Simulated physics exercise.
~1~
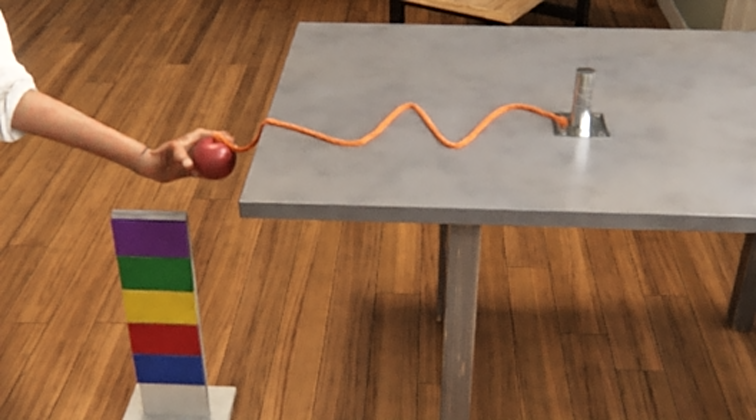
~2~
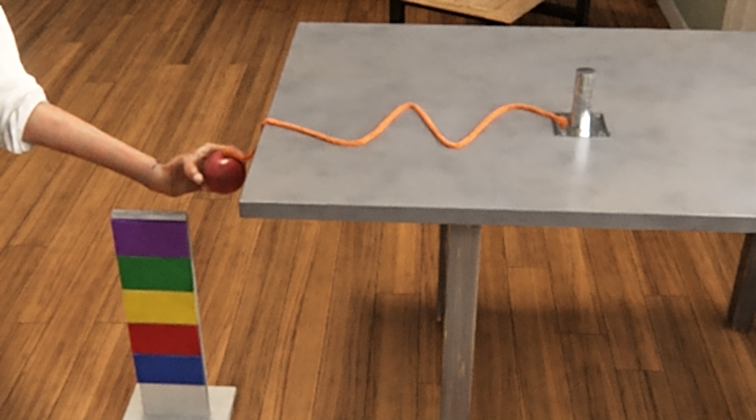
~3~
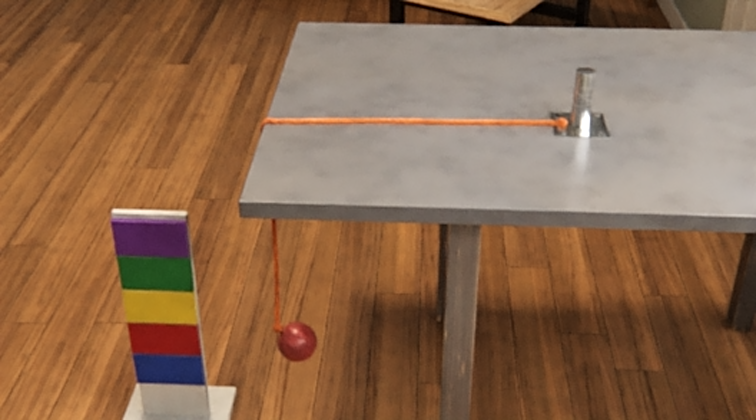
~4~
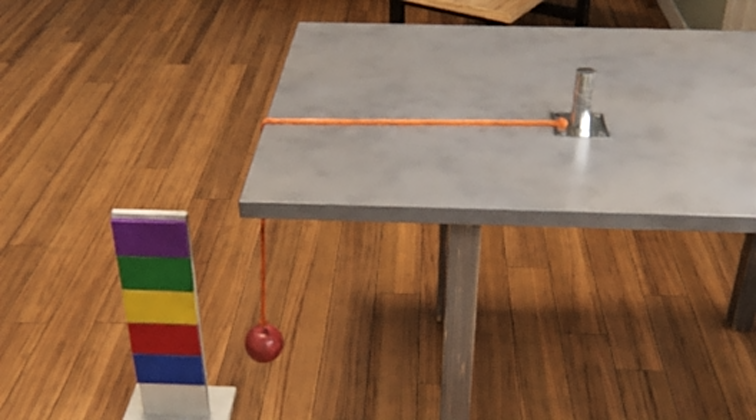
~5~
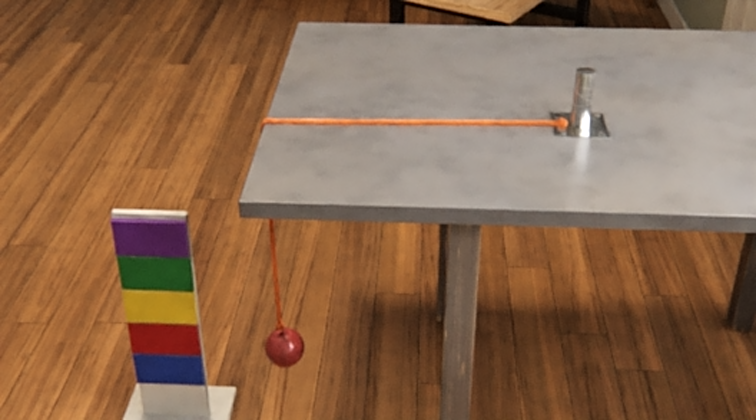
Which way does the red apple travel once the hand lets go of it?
The red apple moves down, dropping below the edge of the table until it hangs from the cord.
